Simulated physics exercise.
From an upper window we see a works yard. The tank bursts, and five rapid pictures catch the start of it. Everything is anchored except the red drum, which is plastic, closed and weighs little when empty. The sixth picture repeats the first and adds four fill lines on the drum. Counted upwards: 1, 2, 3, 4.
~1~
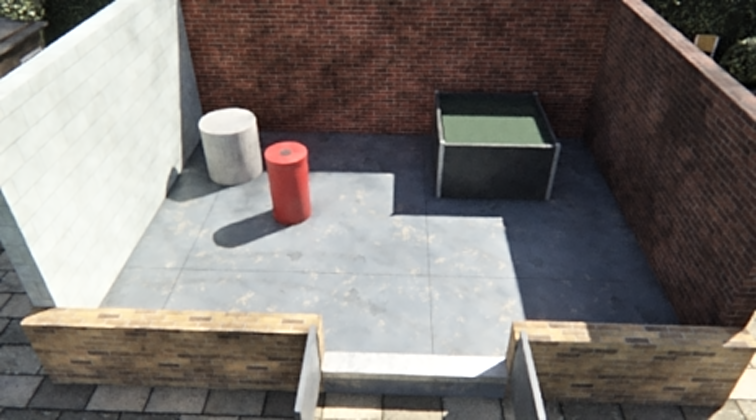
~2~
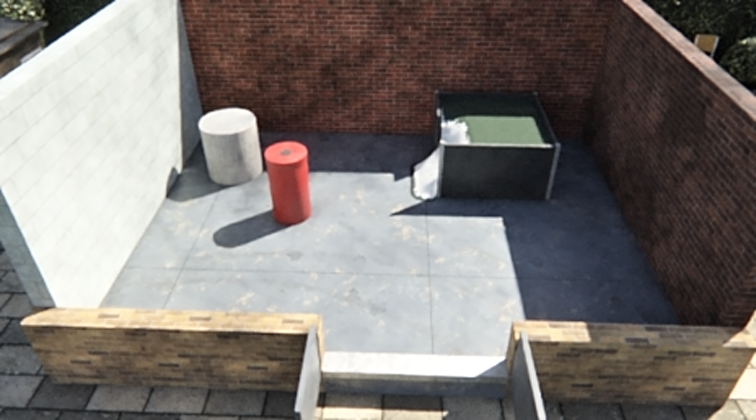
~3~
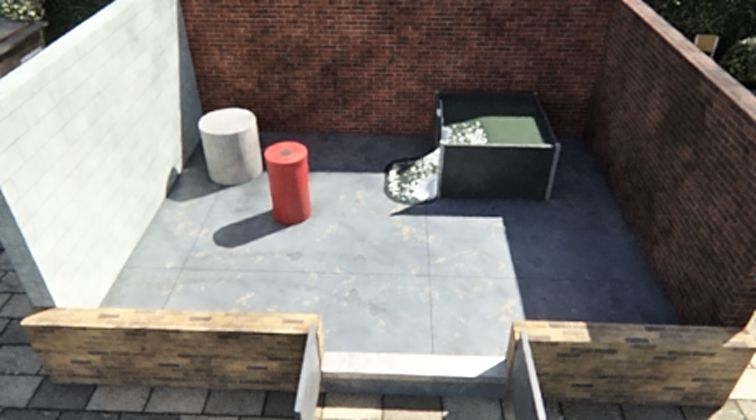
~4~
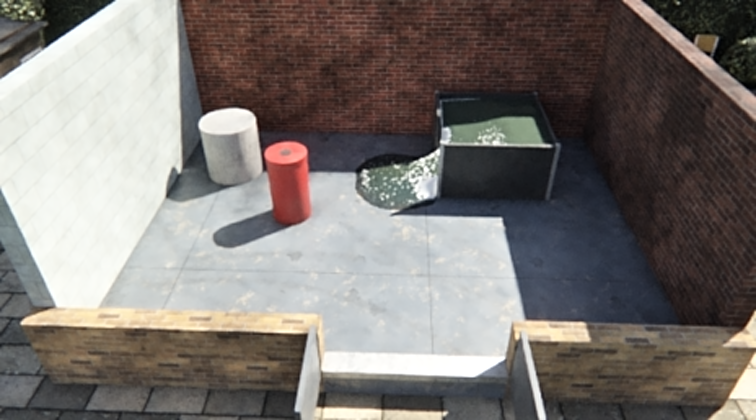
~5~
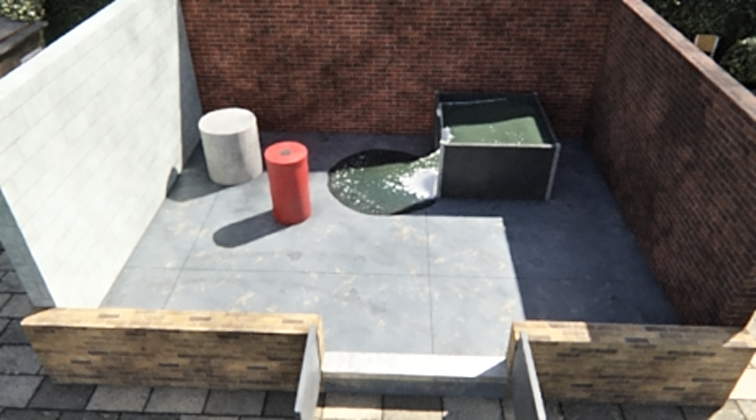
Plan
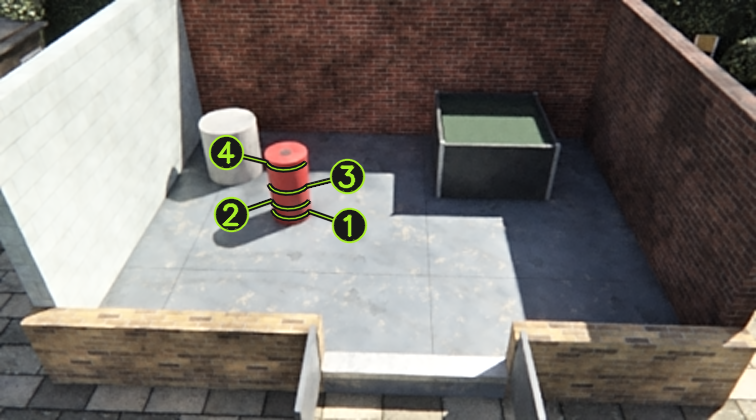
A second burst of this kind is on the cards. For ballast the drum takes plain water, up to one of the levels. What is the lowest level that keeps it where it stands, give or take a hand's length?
3 is the one.
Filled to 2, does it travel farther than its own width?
No.
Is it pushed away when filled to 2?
Yes.
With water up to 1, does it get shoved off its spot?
Yes, that goes wrong.
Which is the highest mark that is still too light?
The answer is 2.
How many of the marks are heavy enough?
Two.
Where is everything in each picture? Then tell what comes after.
In the first picture, lid of the red drum at (286, 153); tank full, its middle at (492, 122); open gate at (416, 321).
In the second picture, 1 % of the ground wet, in view closest to the drum at (417, 189).
In the third picture, 3 % of the ground wet, in view closest to the drum at (390, 188).
In the fourth picture, 5 % of the ground wet, in view closest to the drum at (368, 192).
In the fifth picture, lid of the red drum at (286, 153); 8 % of the ground wet, in view closest to the drum at (344, 197).
On the marked copy, 1 at (288, 218); 2 at (287, 208); 3 at (285, 193); 4 at (283, 169); from the bottom up 1, 2, 3, 4.
With 1, it is pushed about 4 times its own width away.
With 2, it is pushed about half its own width away.
With 3, it does not move.
With 4, it does not move.
